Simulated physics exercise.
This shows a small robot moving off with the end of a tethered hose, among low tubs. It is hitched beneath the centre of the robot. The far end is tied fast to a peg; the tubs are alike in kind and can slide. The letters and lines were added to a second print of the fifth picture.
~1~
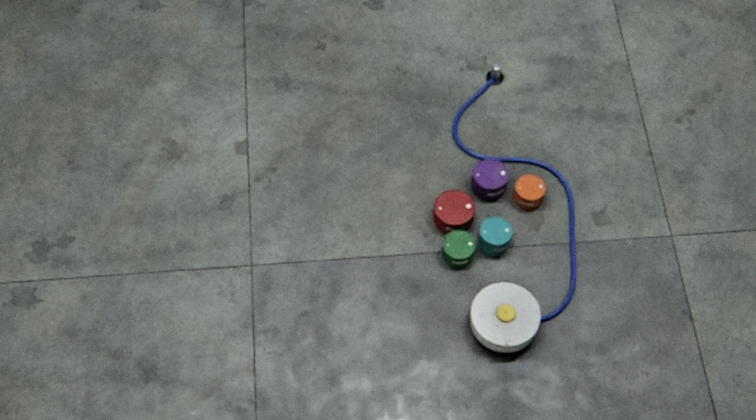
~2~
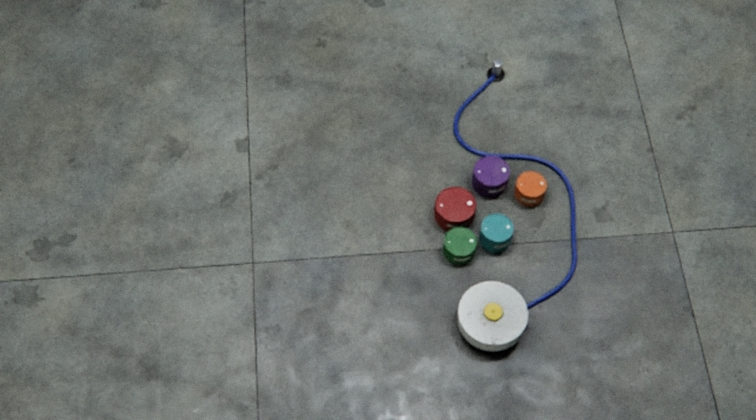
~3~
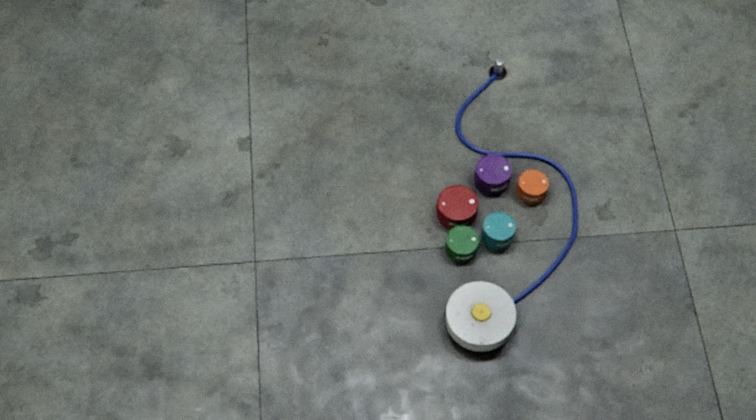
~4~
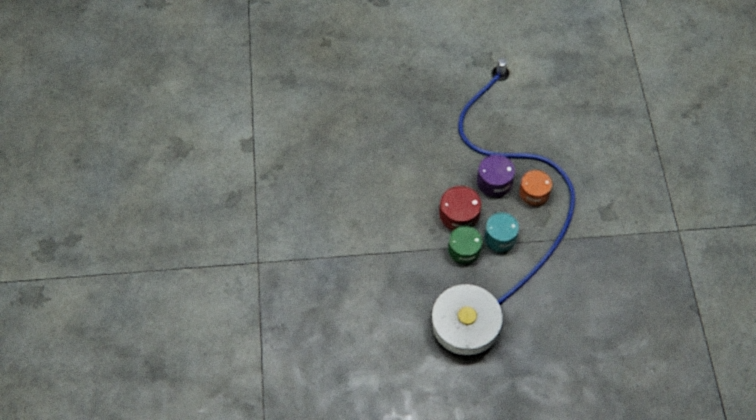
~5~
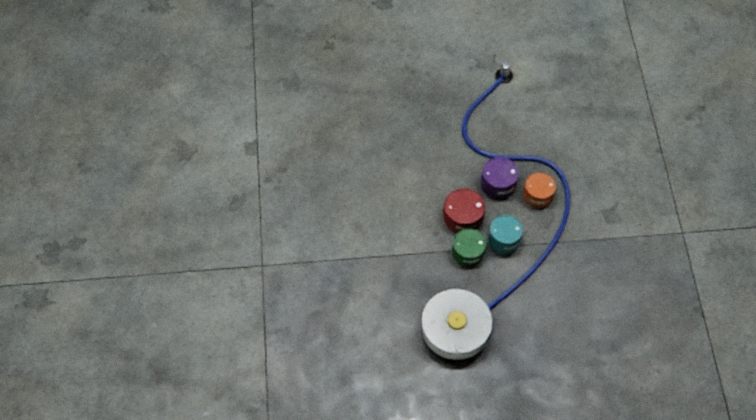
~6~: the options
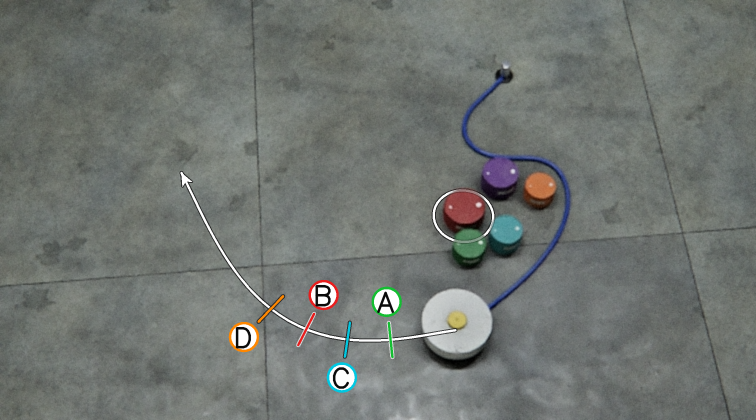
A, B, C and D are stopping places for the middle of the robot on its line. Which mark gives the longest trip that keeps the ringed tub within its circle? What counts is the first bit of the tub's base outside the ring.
B is the last safe stop.
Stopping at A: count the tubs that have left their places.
The count is none.
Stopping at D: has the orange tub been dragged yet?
Yes.
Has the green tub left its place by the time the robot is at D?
By then, yes.
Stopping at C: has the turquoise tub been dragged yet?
No.
On the marked copy, A at (391, 340); B at (306, 329); C at (348, 340); D at (271, 309); the ring at (463, 216); the route from (456, 330) via (271, 309) to (181, 173).
Following B. Soon after the start, robot (402, 334); red tub (464, 211).
Later, robot (350, 335); red tub (464, 211).
In the end, robot (305, 324); turquoise tub (494, 227); red tub (463, 210); purple tub (487, 175); orange tub (516, 191); the red tub is still in its ring.
As for the rest, A is safe but short; C is safe but short; D drags the ringed tub to (448, 202).
